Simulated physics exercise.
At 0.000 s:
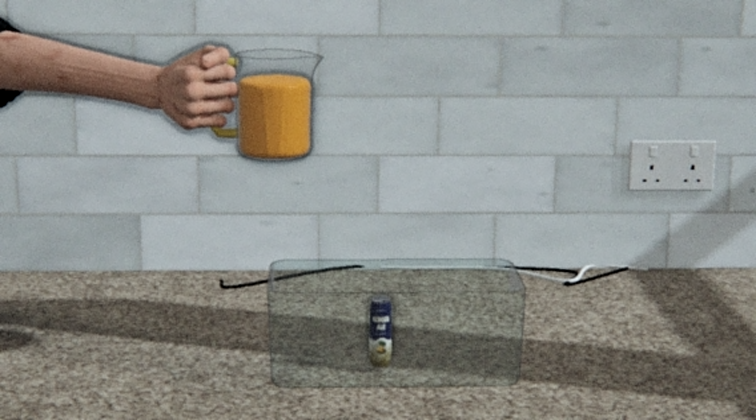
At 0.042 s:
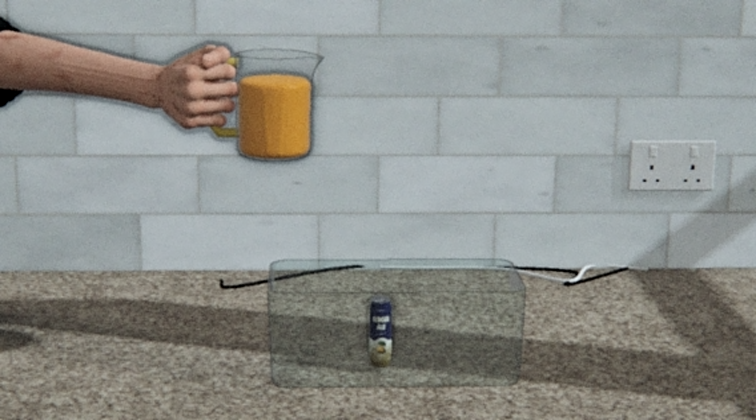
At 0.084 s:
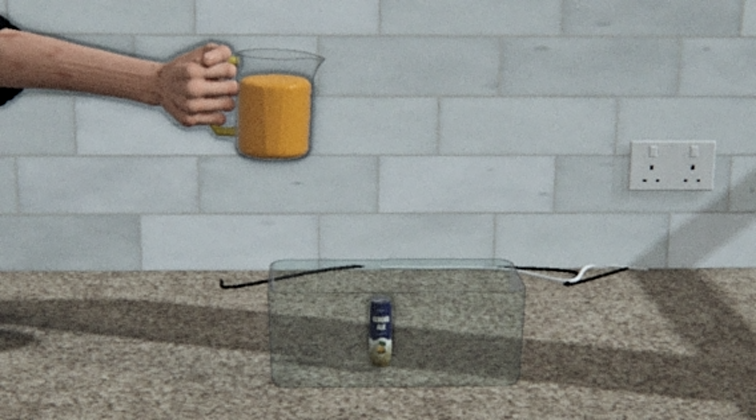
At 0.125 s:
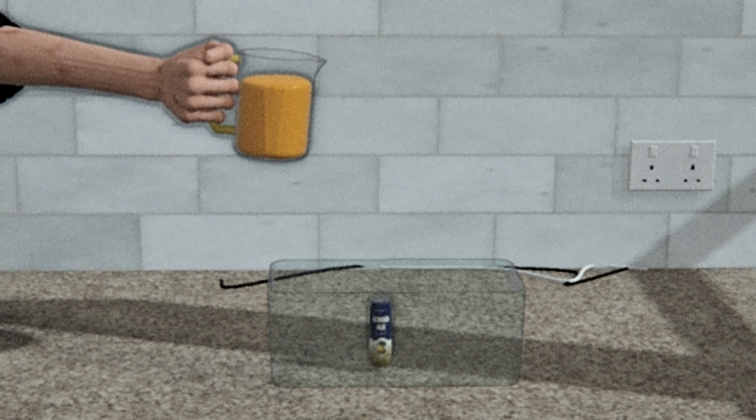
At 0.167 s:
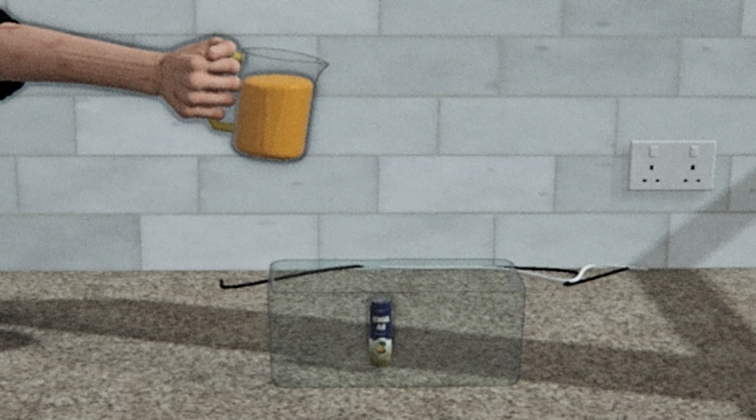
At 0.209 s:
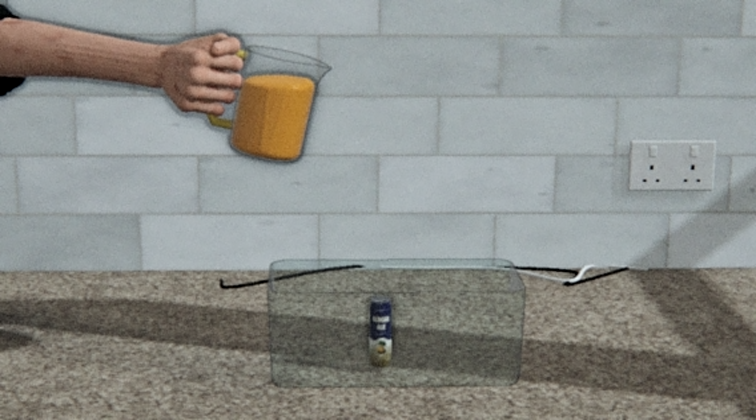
Above a clear basin on a counter, a hand slowly tilts a pitcher of orange juice rightward.
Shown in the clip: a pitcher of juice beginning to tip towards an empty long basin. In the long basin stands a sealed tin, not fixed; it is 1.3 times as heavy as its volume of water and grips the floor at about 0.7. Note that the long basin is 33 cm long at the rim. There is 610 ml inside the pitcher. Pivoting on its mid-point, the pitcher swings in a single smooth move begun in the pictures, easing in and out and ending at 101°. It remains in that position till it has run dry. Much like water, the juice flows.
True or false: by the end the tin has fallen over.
False.
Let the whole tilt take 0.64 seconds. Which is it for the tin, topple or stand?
In that case the tin stays vertical.
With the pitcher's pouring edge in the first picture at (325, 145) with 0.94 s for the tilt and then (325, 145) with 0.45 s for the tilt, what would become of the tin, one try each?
Try 1: Tipped over; try 2: Tipped over.
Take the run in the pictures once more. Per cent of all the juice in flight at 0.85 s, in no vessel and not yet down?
Airborne share: Near 34 %.
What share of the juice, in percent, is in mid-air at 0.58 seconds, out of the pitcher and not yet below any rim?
Roughly 10 percent.
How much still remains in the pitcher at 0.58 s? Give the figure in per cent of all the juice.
Still held: Roughly 90 % of the total.
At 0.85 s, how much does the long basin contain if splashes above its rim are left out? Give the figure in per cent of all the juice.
Some 24 percent of the total.
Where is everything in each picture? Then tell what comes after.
In the first frame, tilt 0°; pouring edge (323, 56); surface from (238, 80) to (310, 81); the long basin's rim runs from (270, 278) to (518, 276); the tin's top is at (381, 302).
In the second frame, tilt 1°; pouring edge (324, 56); surface from (239, 80) to (311, 81).
In the third frame, tilt 2°; pouring edge (325, 58); surface from (239, 80) to (311, 81).
In the fourth frame, tilt 4°; pouring edge (327, 60); surface from (240, 80) to (311, 82).
In the fifth frame, tilt 8°; pouring edge (329, 63); surface from (242, 81) to (313, 82).
In the sixth frame, tilt 12°; pouring edge (332, 67); surface from (242, 82) to (315, 81).
By 0.58 s the tilt is 68° and 91 per cent is still to pour; the tin stands where it began.
By 0.85 s the tilt is 99° and 41 per cent is still to pour; the tin stands where it began.
By 1.13 s the tilt is 101° and 8 per cent is still to pour; the tin stands where it began.
By 1.44 s the tilt is 101° and 1 per cent is still to pour; the tin stands where it began.
At rest the tin stands where it began.
